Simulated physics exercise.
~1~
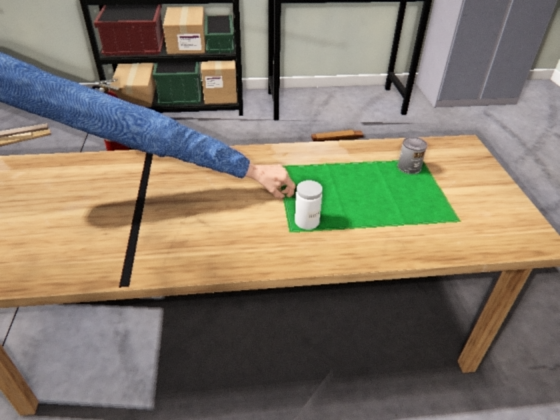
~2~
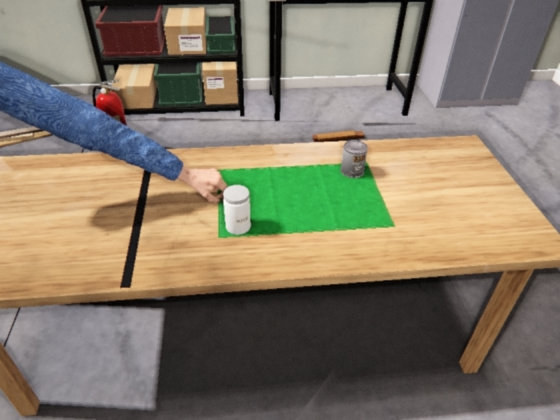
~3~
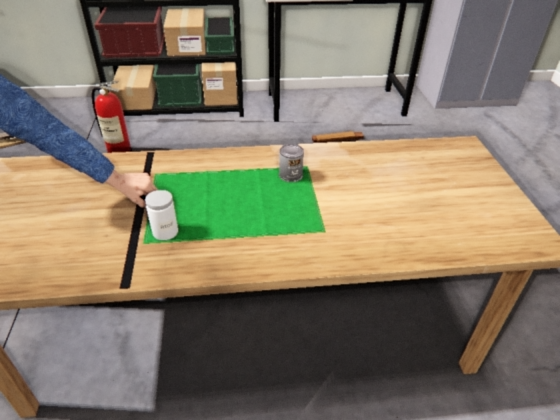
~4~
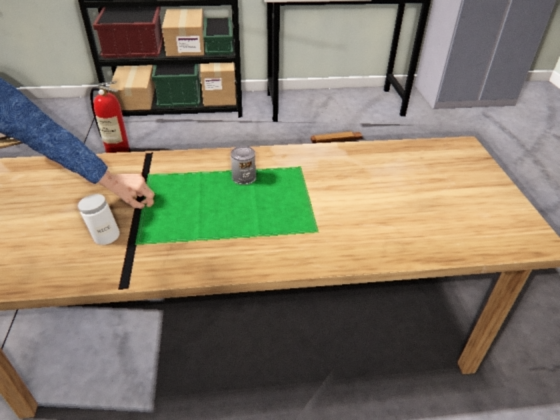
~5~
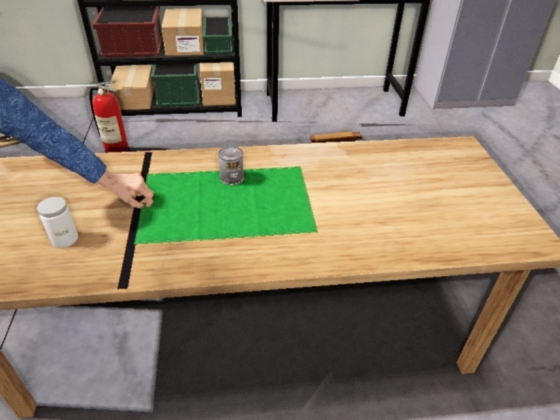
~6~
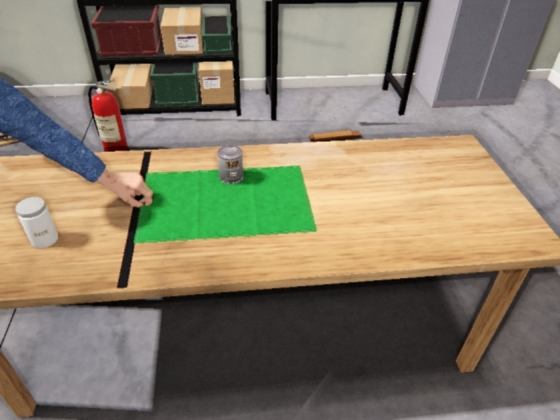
We see a hand drag a green cloth holding a white jar and a grey tin leftward across a wooden table to a strip of black tape, where the cloth stops, the jar slides off past the tape, and the tin shifts but stays upright on the cloth.
